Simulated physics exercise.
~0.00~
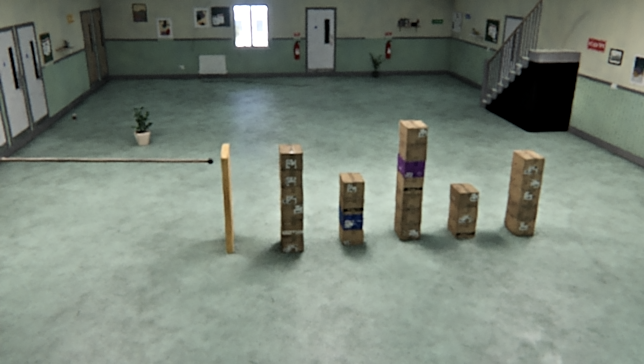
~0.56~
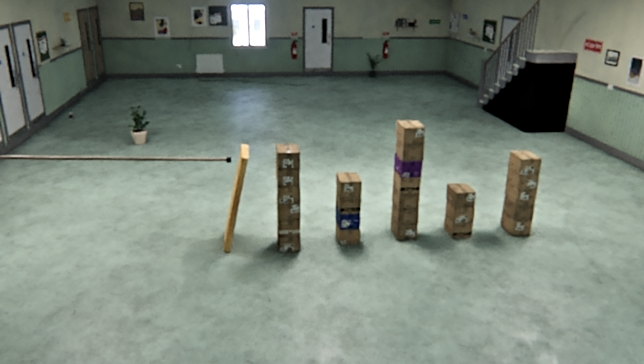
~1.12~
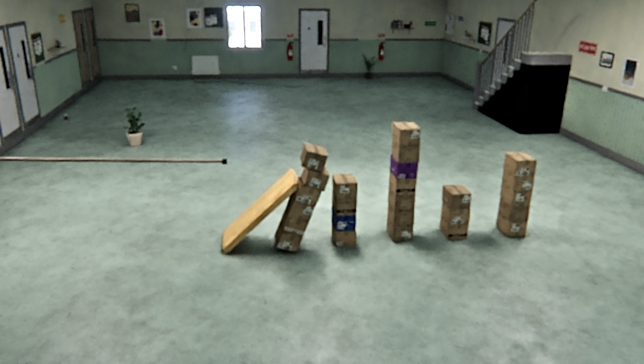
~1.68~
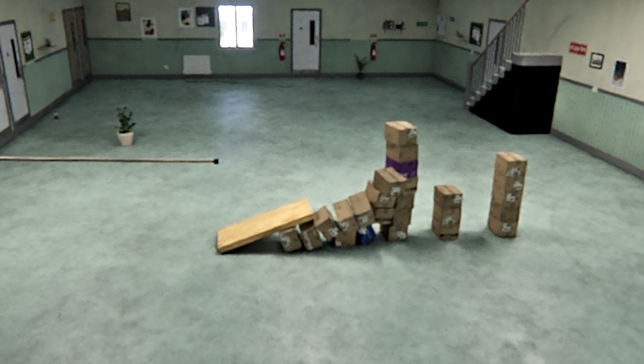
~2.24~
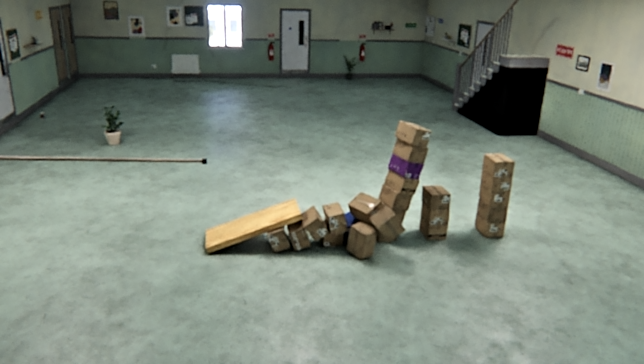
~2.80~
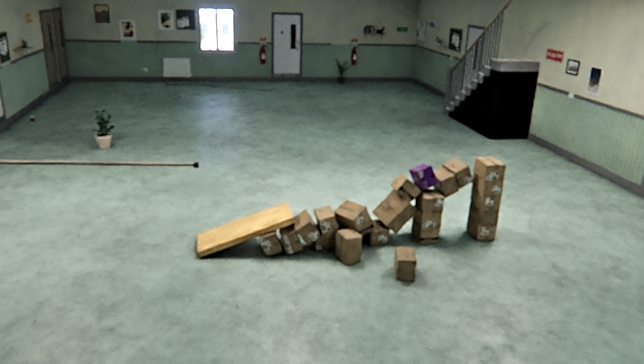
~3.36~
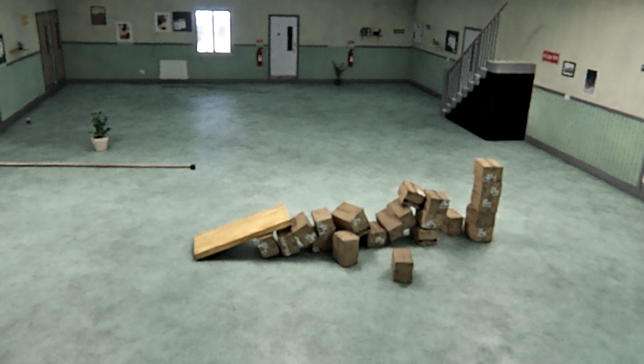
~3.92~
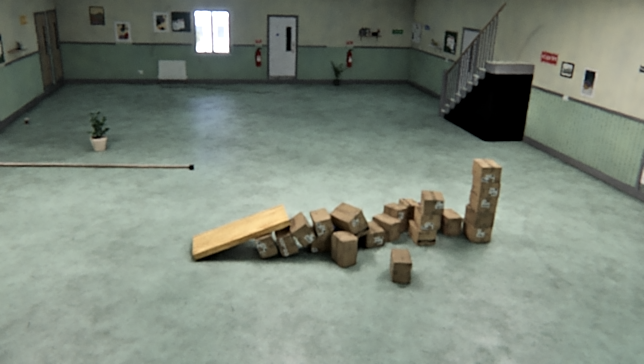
Wooden board tipped by a pole toppling stacked parcels rightward in a hall, leaving a jumbled heap and the last pile standing.
